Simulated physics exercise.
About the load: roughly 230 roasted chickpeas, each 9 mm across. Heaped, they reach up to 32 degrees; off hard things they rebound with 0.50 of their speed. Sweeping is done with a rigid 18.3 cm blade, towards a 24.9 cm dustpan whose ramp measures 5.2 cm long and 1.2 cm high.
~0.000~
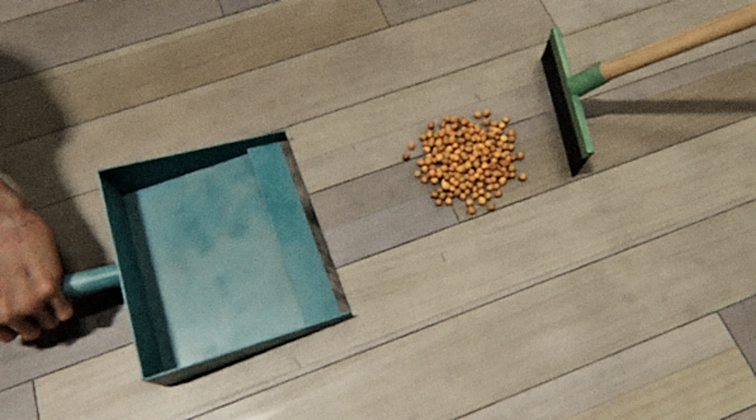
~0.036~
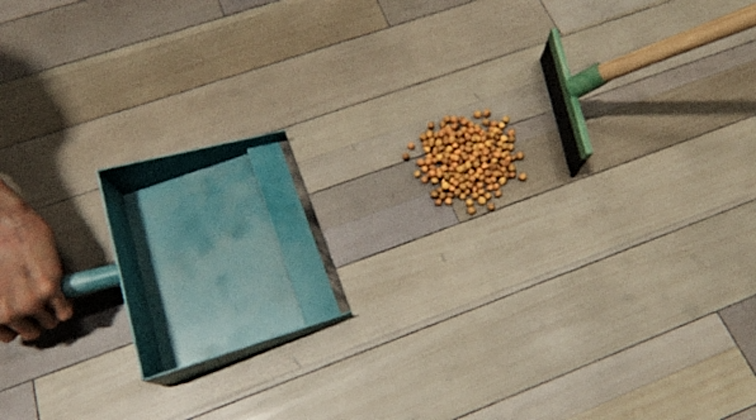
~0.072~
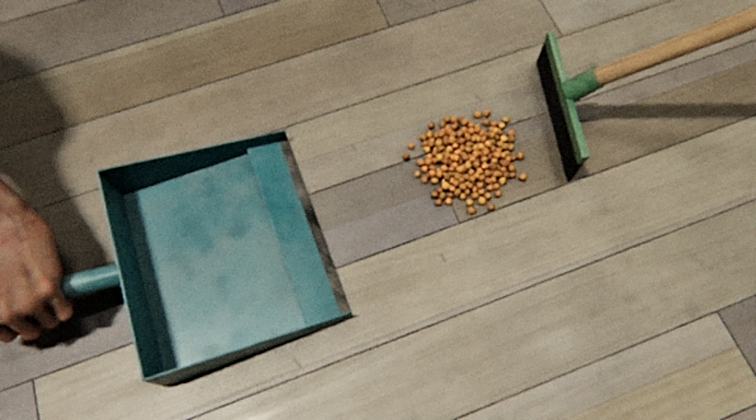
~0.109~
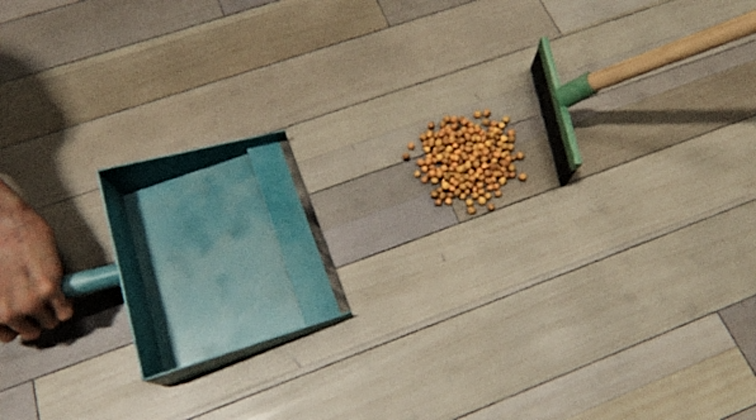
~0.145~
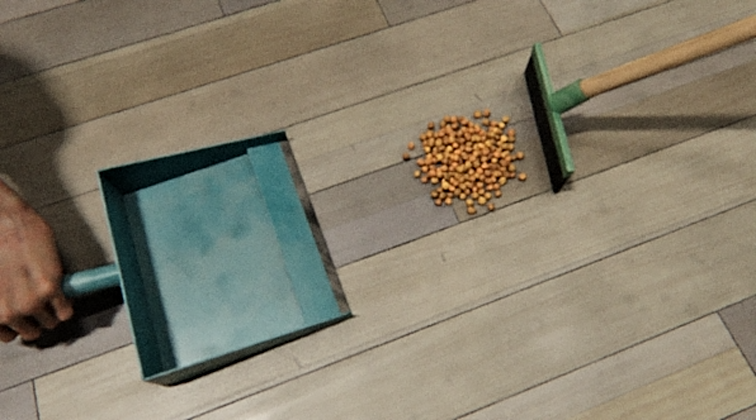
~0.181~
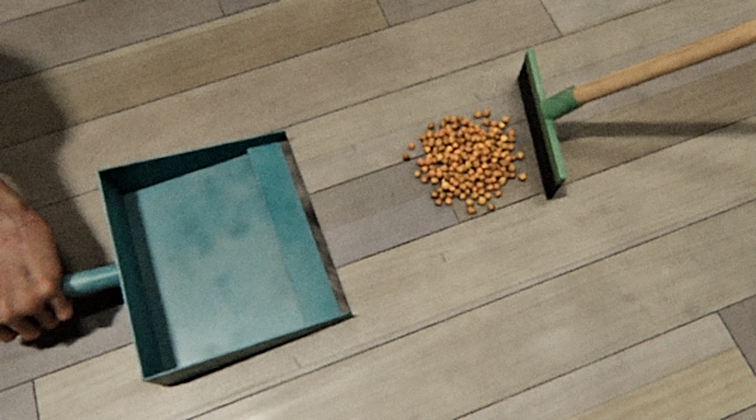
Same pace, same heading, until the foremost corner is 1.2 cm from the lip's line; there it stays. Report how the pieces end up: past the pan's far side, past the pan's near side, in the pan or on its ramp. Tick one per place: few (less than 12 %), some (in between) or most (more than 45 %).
Past the pan's far side - few; past the pan's near side - few; in the pan or on its ramp - few.
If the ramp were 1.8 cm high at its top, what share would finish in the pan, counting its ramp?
That would give something like 0 per cent.
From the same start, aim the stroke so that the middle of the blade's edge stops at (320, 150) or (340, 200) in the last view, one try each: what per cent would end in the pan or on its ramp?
Close to 30 and 25 in a hundred, in that order.
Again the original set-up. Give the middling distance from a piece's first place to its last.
That distance is around 16 cm.
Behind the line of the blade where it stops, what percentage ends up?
45 %.
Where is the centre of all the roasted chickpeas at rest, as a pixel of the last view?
(349, 200) or so.
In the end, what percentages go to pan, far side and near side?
Far side - 0; near side - 5; pan - 5.
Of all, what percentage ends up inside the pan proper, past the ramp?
It comes to some 0 per cent.
Then, at 0.55 s, middle of the blade 17 cm from the lip; 0 % over the lip, far side 0 %, near side 0 %.
After 0.80 s, middle of the blade 9 cm from the lip; 0 % over the lip, far side 0 %, near side 0 %.
After 1.15 s, middle of the blade 3 cm from the lip; 5 % over the lip, far side 0 %, near side 5 %.
At rest (1.5 s), far side 0 %, near side 5 %, pan 5 %, in front of the lip or behind the blade 95 %.
